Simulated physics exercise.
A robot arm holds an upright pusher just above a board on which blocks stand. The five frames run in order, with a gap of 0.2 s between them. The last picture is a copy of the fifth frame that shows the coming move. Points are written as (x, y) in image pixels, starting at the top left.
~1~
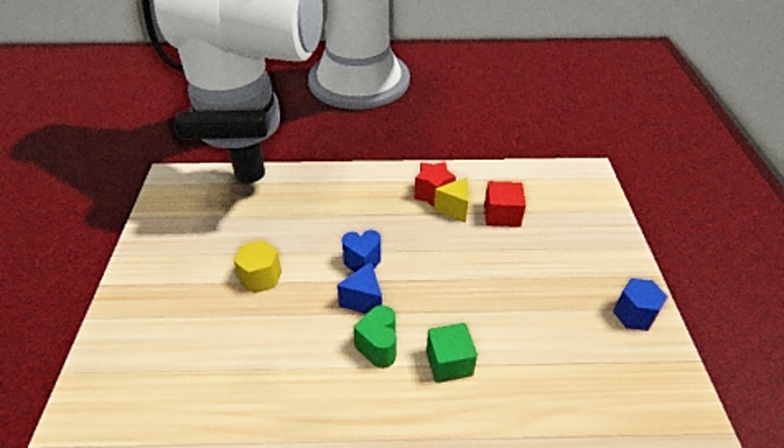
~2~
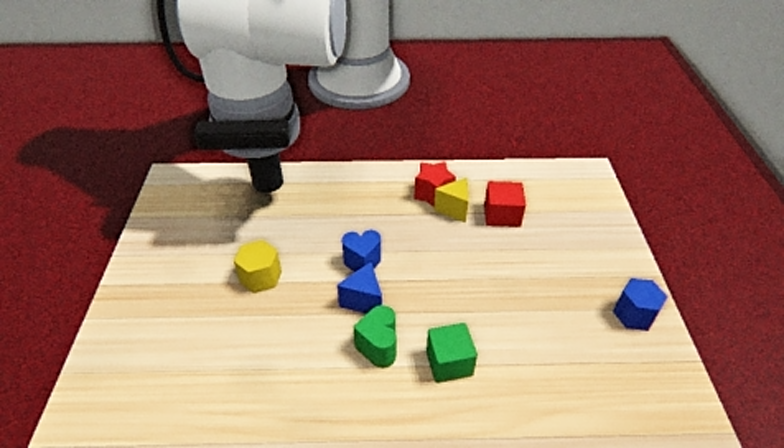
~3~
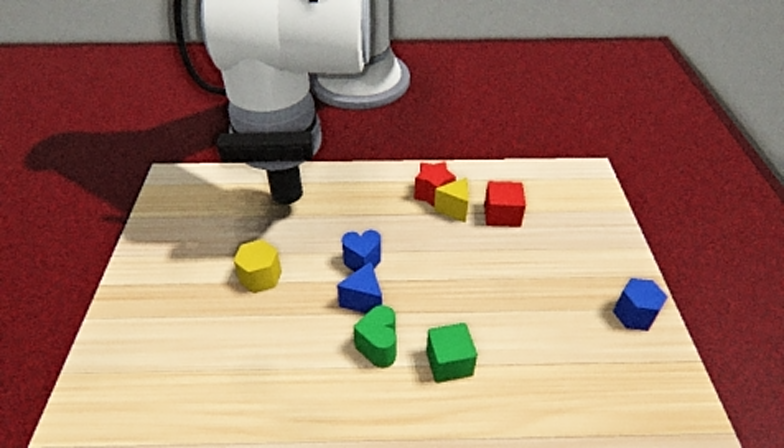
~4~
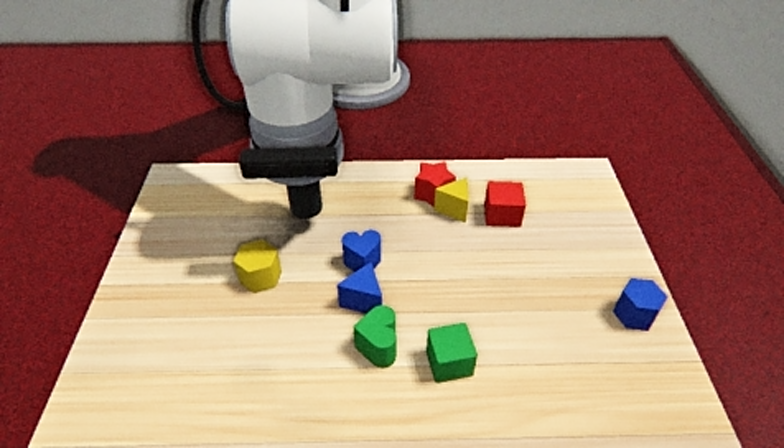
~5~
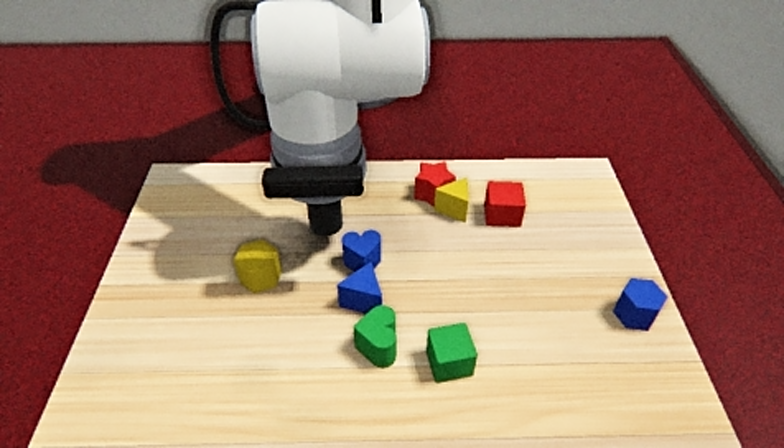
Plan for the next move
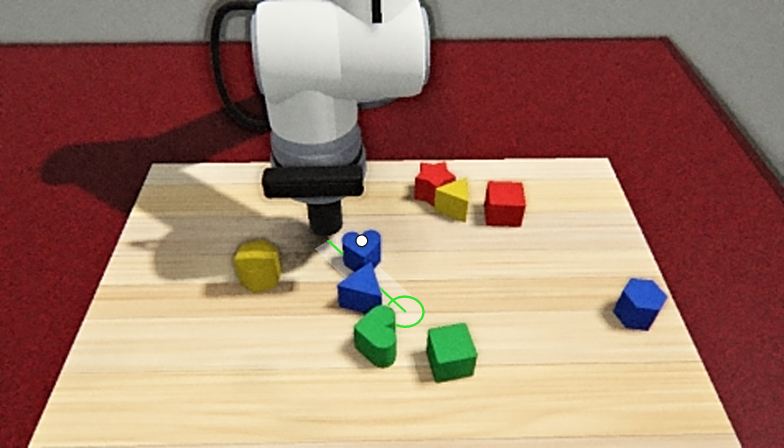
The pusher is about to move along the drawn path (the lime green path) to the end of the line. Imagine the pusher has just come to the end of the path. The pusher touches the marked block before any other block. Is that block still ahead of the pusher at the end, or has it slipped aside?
It slips away.
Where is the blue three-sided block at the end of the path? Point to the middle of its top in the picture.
Near (371, 301).
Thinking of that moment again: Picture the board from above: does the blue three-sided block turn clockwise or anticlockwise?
Clockwise.
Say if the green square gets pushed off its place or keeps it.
The green square will stay where it stands.
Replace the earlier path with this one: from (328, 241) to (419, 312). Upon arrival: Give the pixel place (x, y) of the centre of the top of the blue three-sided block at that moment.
In the picture, it is at (375, 293).
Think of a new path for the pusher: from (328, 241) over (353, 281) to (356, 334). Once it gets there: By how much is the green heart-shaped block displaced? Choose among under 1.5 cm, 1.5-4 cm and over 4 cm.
That block covers between 1.5 and 4 cm.
The line goes from (328, 241) to (405, 311); the dot is on the blue heart-shaped block.
On the path given first. One third of the way, pusher at (351, 247); blue heart-shaped block at (384, 251), turned 25° anticlockwise.
Two thirds of the way, pusher at (377, 270); blue heart-shaped block at (408, 261), turned 90° anticlockwise; blue three-sided block at (367, 290), turned 40° clockwise.
At the end, pusher at (405, 296); blue heart-shaped block at (423, 268), turned 135° anticlockwise; blue three-sided block at (371, 301), turned 90° clockwise; green heart-shaped block at (378, 333); green square unmoved.
